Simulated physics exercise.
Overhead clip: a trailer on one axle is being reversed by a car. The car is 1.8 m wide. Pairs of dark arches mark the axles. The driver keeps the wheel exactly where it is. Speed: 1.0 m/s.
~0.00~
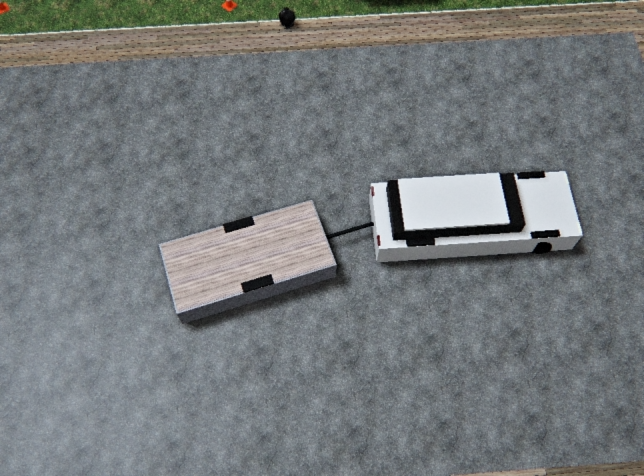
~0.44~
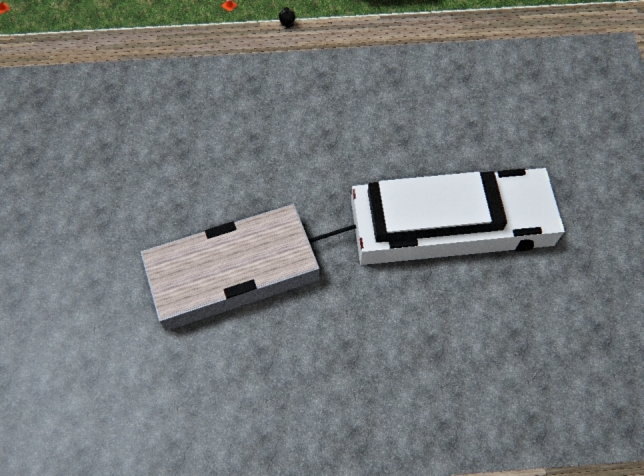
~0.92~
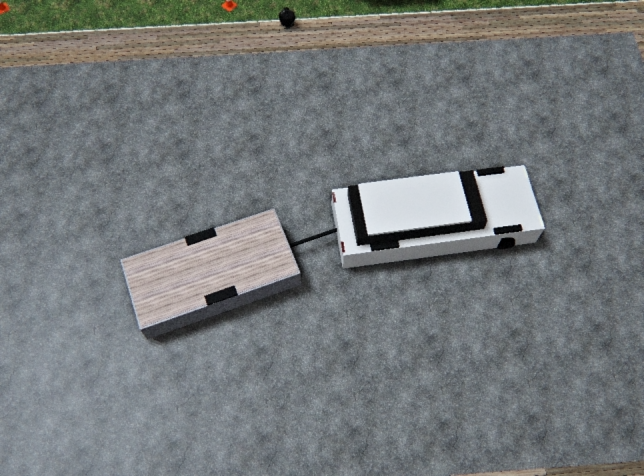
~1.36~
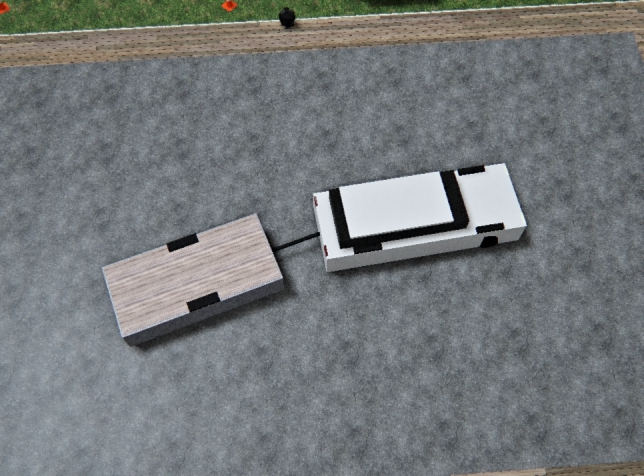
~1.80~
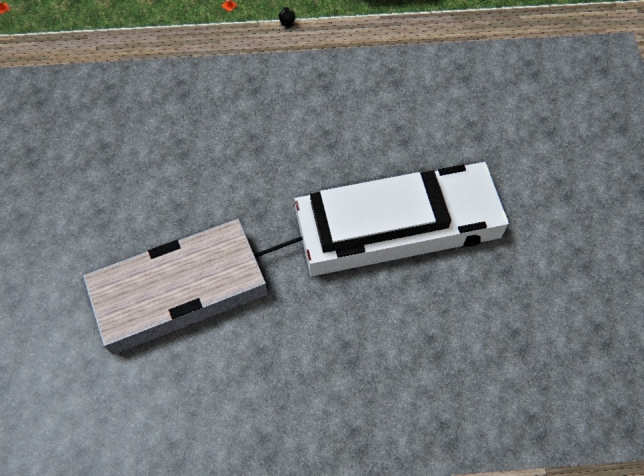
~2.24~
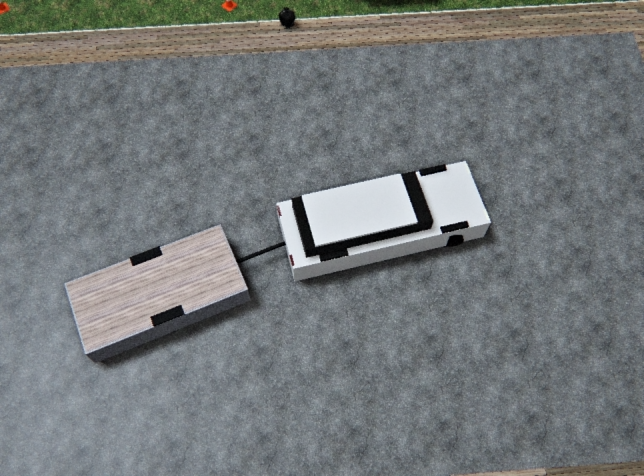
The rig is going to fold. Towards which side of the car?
To the left side of the car.
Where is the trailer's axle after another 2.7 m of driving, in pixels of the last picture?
Around (42, 331).
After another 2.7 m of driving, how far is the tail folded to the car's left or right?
About 5° to the car's left.
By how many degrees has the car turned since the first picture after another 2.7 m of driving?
About 22°.
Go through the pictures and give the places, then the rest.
In the first frame, car's middle (481, 200), trailer's axle (248, 253); tail 14° to the car's right; front wheels 13° right.
In the second frame, car's middle (462, 199), trailer's axle (230, 259); tail 14° to the car's right.
In the third frame, car's middle (442, 199), trailer's axle (211, 265); tail 13° to the car's right.
In the fourth frame, car's middle (423, 200), trailer's axle (193, 272); tail 12° to the car's right.
In the fifth frame, car's middle (405, 202), trailer's axle (175, 278); tail 11° to the car's right.
In the sixth frame, car's middle (386, 203), trailer's axle (157, 285); tail 9° to the car's right.
After 3.6 s, the tail is 4° to the car's right, the car has turned 16° and the trailer's axle is at (101, 308) of the last picture.
After 4.9 s, the tail is 4° to the car's left, the car has turned 22° and the trailer's axle is at (42, 331) of the last picture.
After 6.3 s, the tail is 16° to the car's left, the car has turned 29° and the trailer's axle is out of the picture.
After 7.6 s, the tail is 34° to the car's left, the car has turned 35° and the trailer's axle is out of the picture.
After 9.0 s, the tail is 60° to the car's left, the car has turned 41° and the trailer's axle is out of the picture; it has jack-knifed.
